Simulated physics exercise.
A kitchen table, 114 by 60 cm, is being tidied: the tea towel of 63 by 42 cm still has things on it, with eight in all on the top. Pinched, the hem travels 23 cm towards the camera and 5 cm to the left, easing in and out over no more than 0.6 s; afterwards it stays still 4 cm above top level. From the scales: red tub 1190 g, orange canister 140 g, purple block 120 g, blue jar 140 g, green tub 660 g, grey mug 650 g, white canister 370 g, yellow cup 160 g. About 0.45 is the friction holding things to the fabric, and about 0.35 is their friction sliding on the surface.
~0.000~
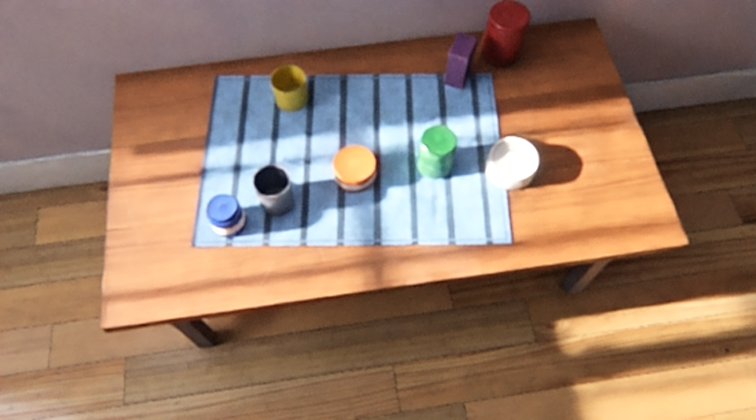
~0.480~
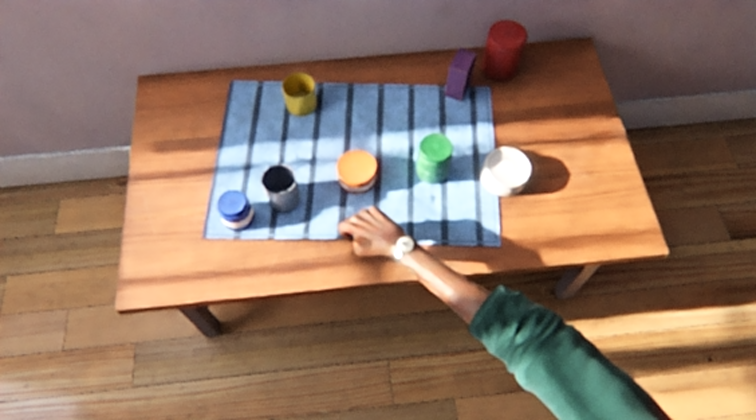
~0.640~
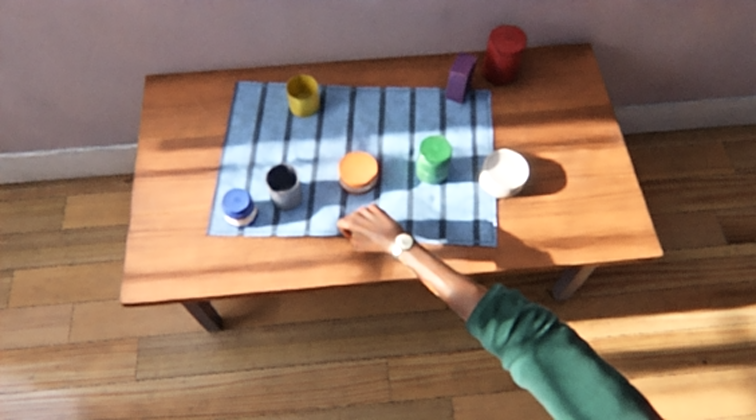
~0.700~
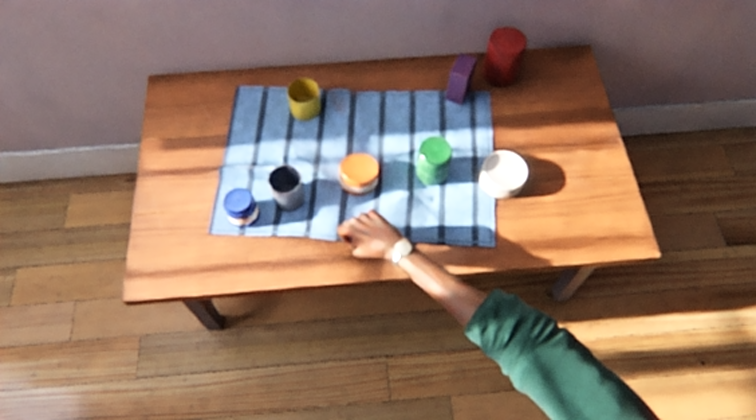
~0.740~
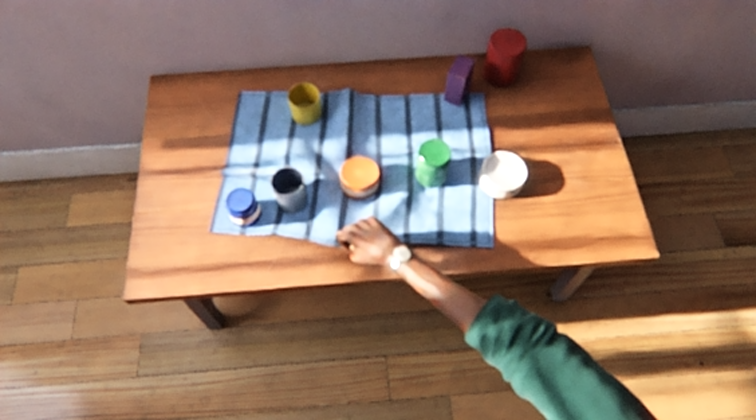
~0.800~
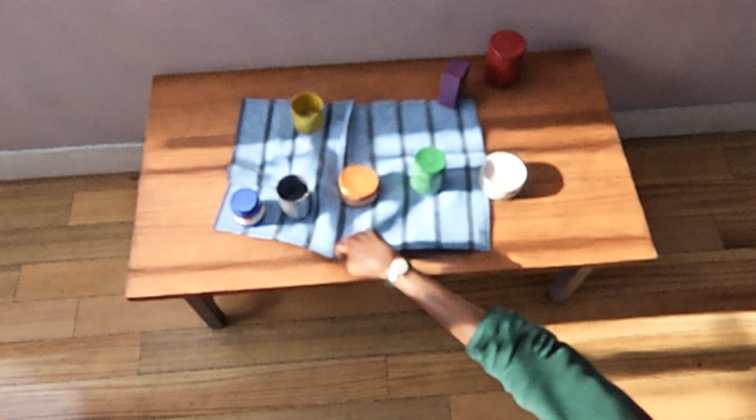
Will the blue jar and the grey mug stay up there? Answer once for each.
Outcome: Watch the blue jar go overboard; watch the grey mug go overboard.
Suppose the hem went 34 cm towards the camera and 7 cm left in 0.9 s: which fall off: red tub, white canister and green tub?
Outcome: Red tub is still there; white canister is still there; green tub leaves the top.
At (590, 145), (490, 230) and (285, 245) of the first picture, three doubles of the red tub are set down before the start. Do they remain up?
So it goes: The first one is still up there, the next ends up off, the last ends up off.
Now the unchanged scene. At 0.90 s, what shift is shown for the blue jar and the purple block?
For the blue jar, 4 centimetres, and for the purple block, 4 centimetres.
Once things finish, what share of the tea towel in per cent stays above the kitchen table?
Some 55 per cent of it.
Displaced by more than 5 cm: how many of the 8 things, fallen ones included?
The answer is 5 of them.
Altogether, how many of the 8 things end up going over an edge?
Tally: 3.
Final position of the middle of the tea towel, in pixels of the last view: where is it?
I'd point to about (339, 259).
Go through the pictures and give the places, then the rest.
The first frame shows shows, blue jar (221, 207); grey mug (271, 180); tea towel corners (191, 246) (215, 76) (491, 74) (511, 243).
The second frame shows shows, tea towel corners (202, 238) (231, 81); grip (350, 239).
The third frame shows shows, tea towel corners (206, 235) (236, 82); grip (350, 236).
The fourth frame shows shows, grey mug (285, 179); orange canister (359, 169); yellow cup (303, 91); tea towel corners (208, 233) (237, 86); grip (349, 241).
The fifth frame shows shows, grey mug (287, 181); orange canister (359, 172); purple block (462, 66); tea towel corners (209, 232) (239, 92); grip (348, 247).
The sixth frame shows shows, blue jar (244, 199); grey mug (293, 188); tea towel corners (212, 228) (242, 98) (490, 251); grip (346, 258).
After 0.9 s, 100 % of the tea towel is still over the top; grey mug 9 cm off its start, blue jar 5 cm off its start, yellow cup 12 cm off its start.
After 1.0 s, 90 % of the tea towel is still over the top; grey mug 15 cm off its start, blue jar 9 cm off its start, yellow cup 19 cm off its start.
After 1.1 s, 80 % of the tea towel is still over the top; grey mug 21 cm off its start at (288, 268), blue jar 14 cm off its start at (248, 257), yellow cup 24 cm off its start at (312, 173).
After 1.2 s, 75 % of the tea towel is still over the top; grey mug 26 cm off its start, blue jar 18 cm off its start, green tub 26 cm off its start.
After 2.8 s, 55 % of the tea towel is still over the top; grey mug over the edge, blue jar over the edge, green tub over the edge, orange canister 28 cm off its start at (349, 288).
